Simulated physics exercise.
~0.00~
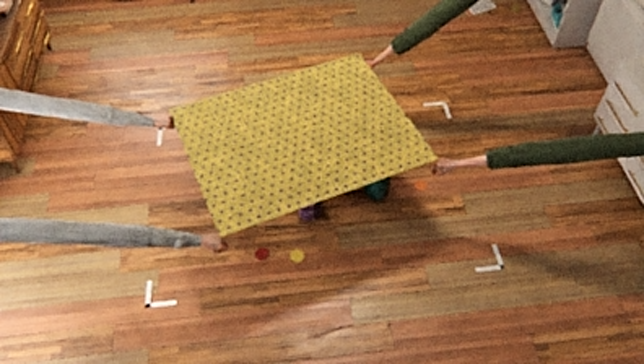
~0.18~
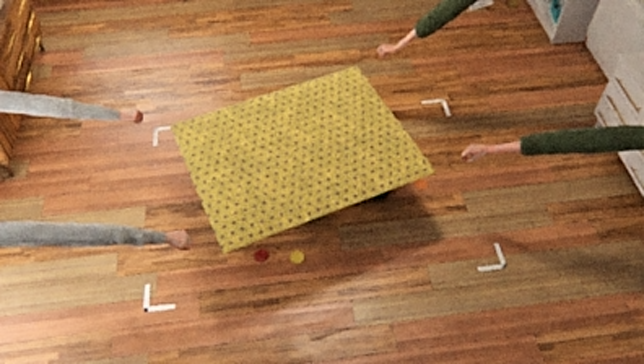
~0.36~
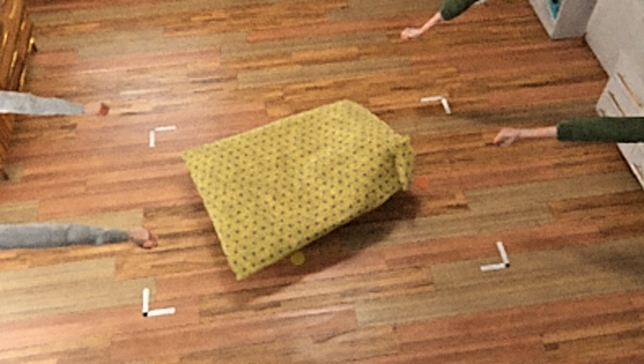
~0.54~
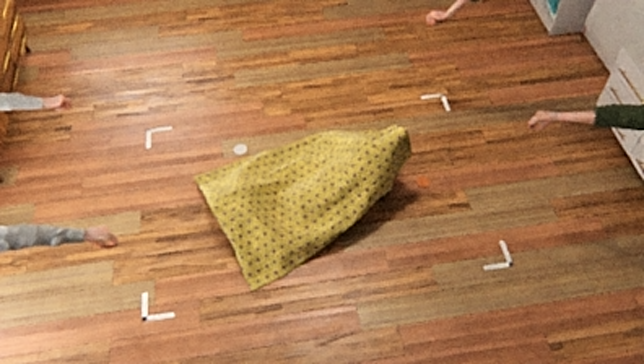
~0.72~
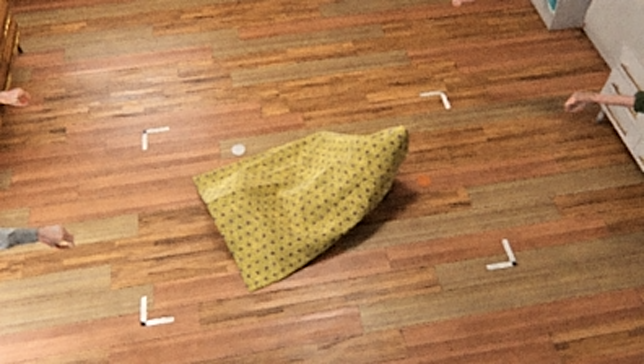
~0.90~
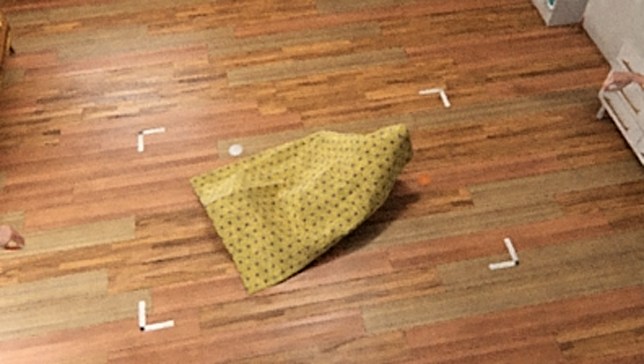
On a wooden living-room floor, four hands held a patterned yellow cloth flat over some objects, then let go and drew back as it dropped, covering a red disc and a yellow one and settling in a lopsided, peaked heap beside an uncovered white disc.
